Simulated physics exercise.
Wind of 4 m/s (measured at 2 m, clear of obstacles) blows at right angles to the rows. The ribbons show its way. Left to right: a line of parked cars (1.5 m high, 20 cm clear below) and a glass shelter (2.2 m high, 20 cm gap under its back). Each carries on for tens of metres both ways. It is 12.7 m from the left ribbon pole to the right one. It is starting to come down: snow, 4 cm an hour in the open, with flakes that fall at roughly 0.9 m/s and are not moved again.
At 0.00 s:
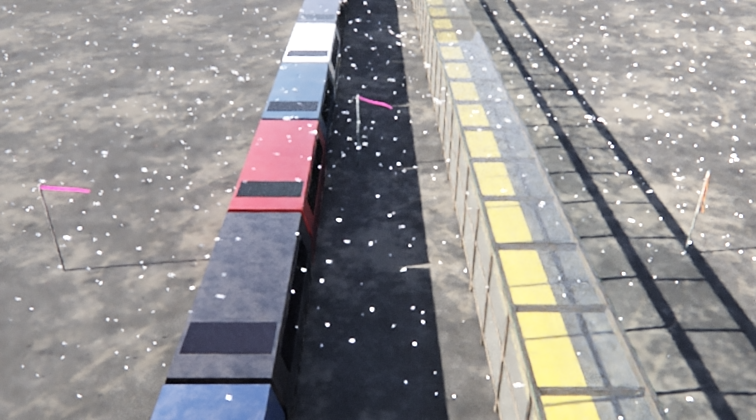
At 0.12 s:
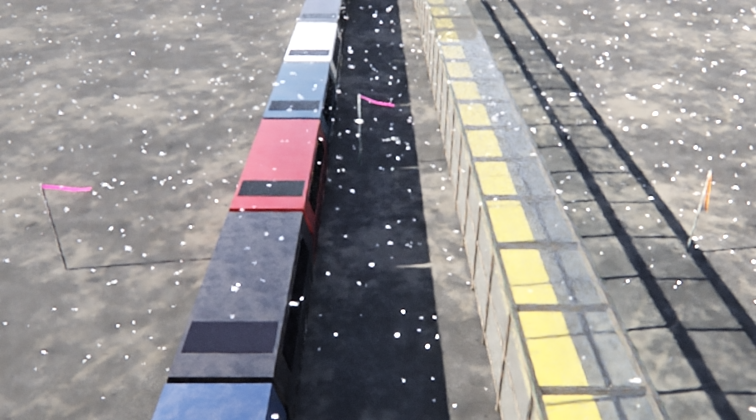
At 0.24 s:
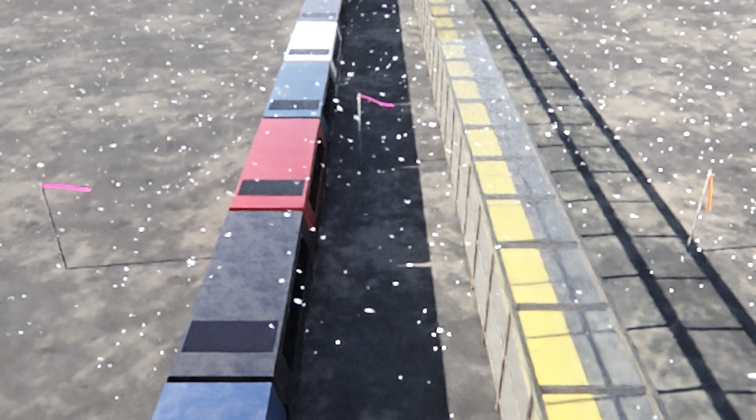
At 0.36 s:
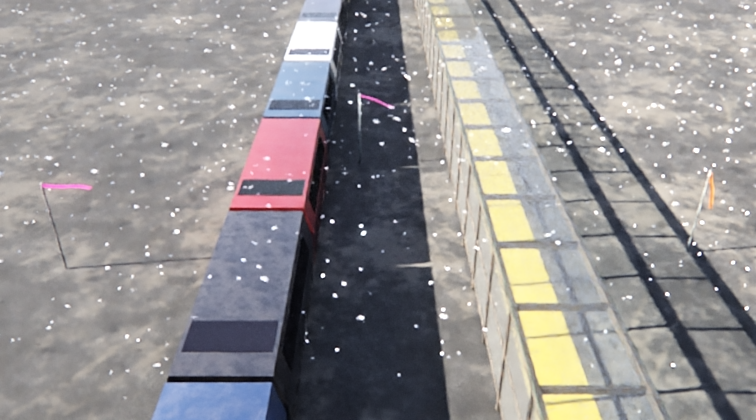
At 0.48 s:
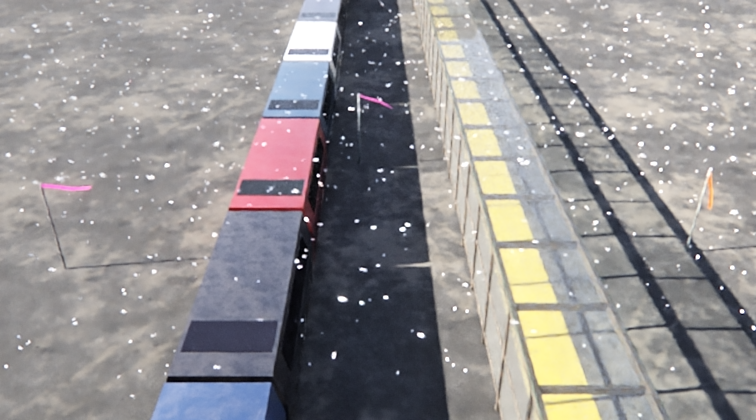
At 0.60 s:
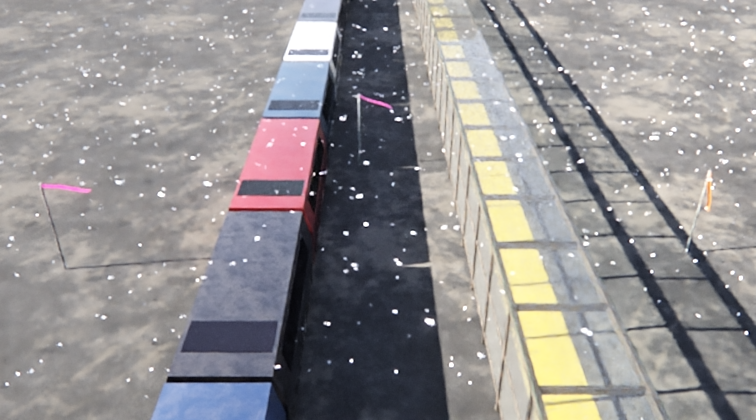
In this clip, white flakes blow over a row of parked cars and a long structure with yellow panels, while the left and middle pink ribbons stream rightward, barely shifting, and an orange ribbon at right hangs nearly straight, swaying slightly.
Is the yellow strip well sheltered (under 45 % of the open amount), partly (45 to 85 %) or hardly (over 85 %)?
The amount there is less than 45 % of the open one.
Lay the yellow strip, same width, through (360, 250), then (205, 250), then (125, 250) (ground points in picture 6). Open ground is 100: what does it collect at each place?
In turn about 80 %, 110 %, 100 %.
10 minutes on, 0 mm on the yellow strip, 7 mm in the open.
30 minutes on, 1 mm on the yellow strip, 20 mm in the open.
60 minutes on, 1 mm on the yellow strip, 40 mm in the open, so the yellow strip has 3 % of the open amount; the left half of it has 0 %, the right half 6 %.
